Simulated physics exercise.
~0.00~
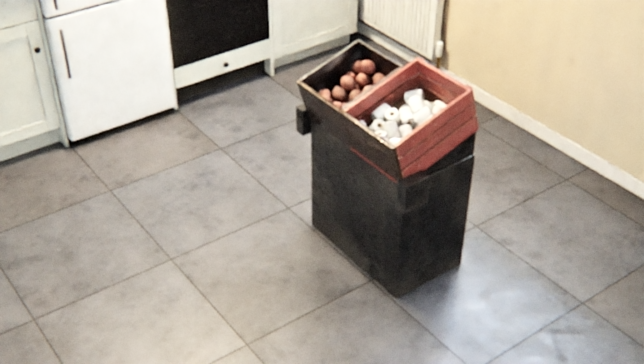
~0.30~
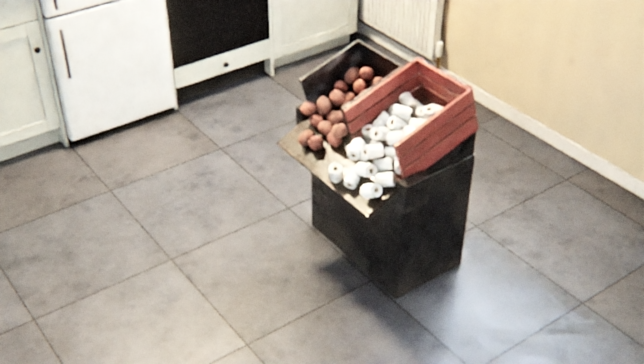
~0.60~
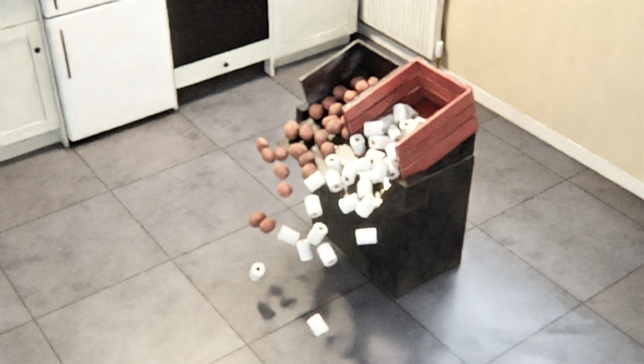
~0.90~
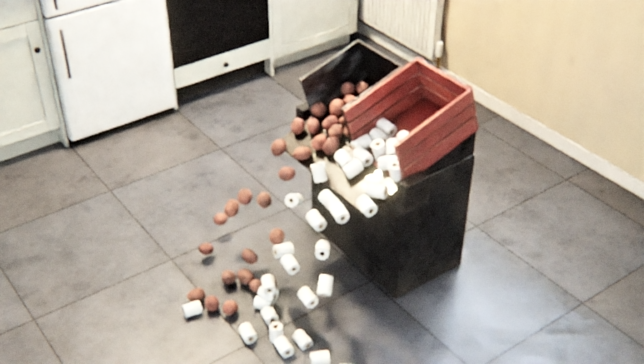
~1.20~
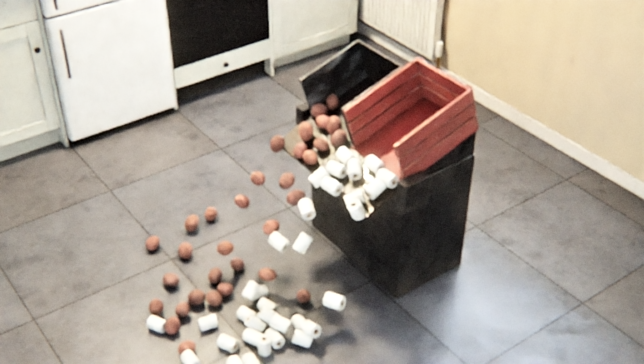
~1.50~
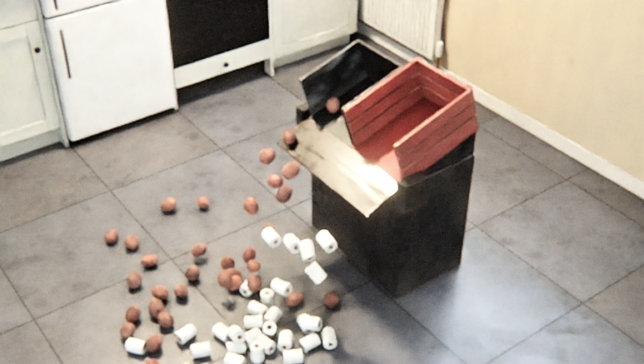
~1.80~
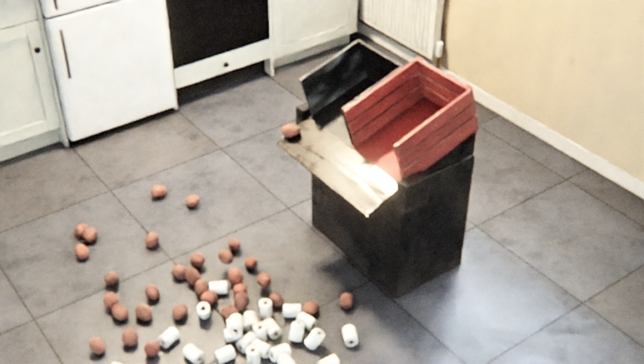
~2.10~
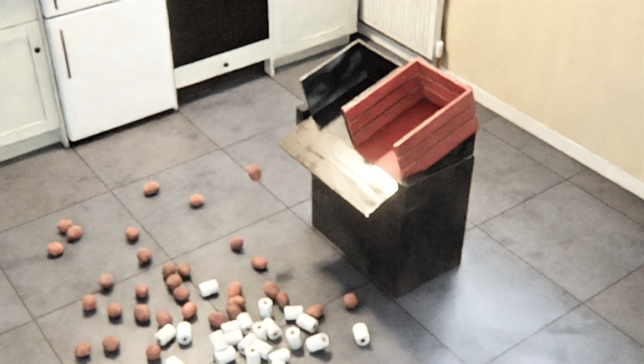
Kitchen with grey floor tiles, a flap dropping open and red potatoes and white paper rolls spilling from two bins until both are empty.
